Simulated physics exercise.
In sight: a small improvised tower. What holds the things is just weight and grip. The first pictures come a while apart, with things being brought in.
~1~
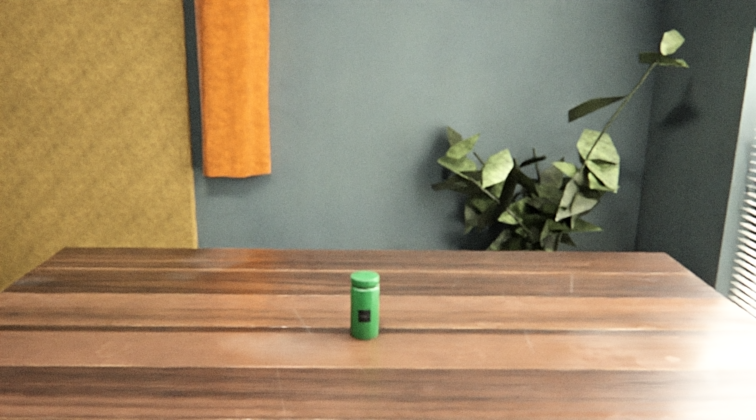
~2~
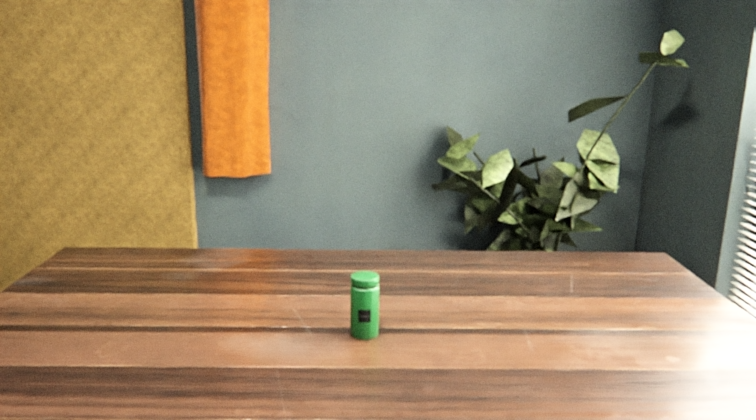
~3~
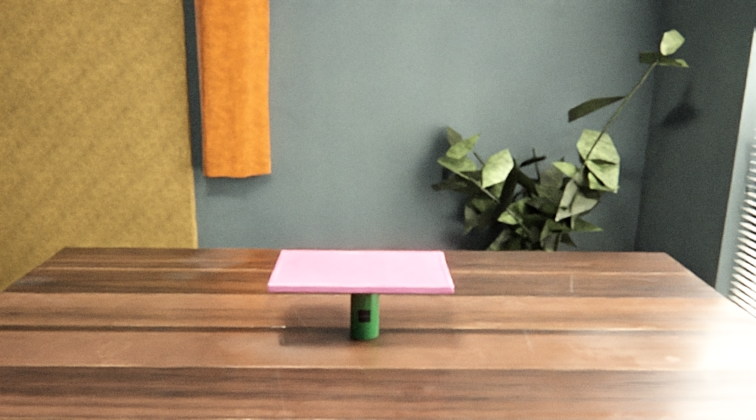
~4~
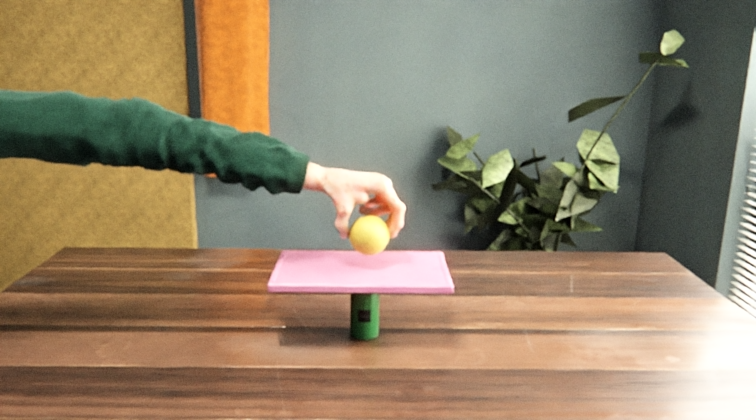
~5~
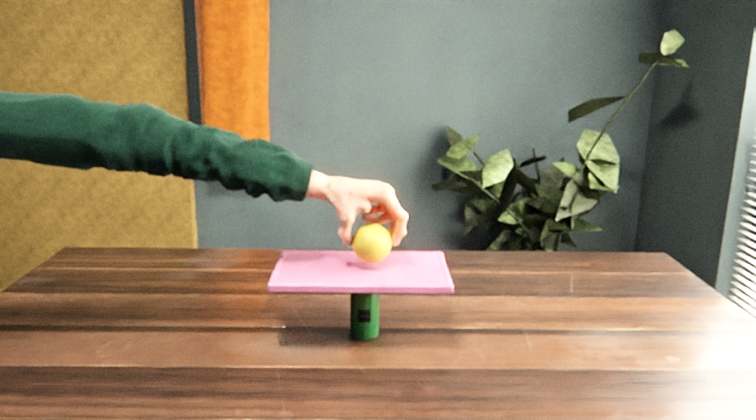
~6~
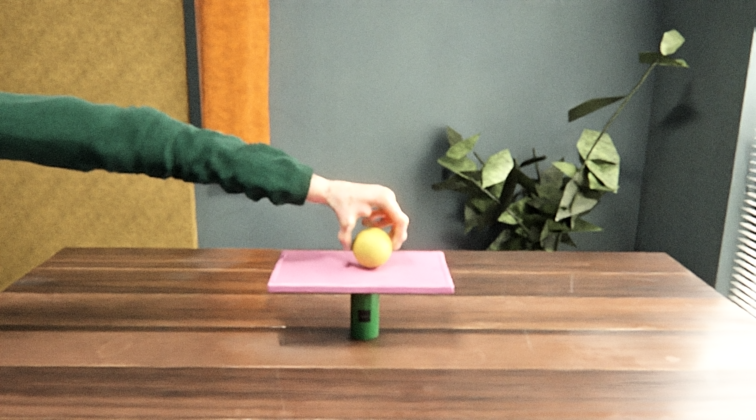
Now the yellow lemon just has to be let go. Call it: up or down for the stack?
Up - it stays standing.
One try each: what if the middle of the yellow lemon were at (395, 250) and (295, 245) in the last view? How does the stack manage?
In the first try it remains standing, then in the second try it breaks down.
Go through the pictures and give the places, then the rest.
The last thing is not in view yet, in the first frame.
The last thing is not in view yet, in the second frame.
The last thing is not in view yet; pink lid (361, 271), in the third frame.
On its way; yellow lemon (369, 235); pink lid (361, 271), in the fourth frame.
On its way; yellow lemon (372, 243); pink lid (361, 271), in the fifth frame.
In place under the hand; yellow lemon (372, 248); pink lid (361, 271), in the sixth frame.
Then, 0.50 s later than the last frame, all is still.
Then, 1.40 s later than the last frame, yellow lemon resting near (372, 248).
When it is over, all 3 as before. End places, in pixels of the last picture, yellow lemon near (372, 248). The stack keeps its balance.
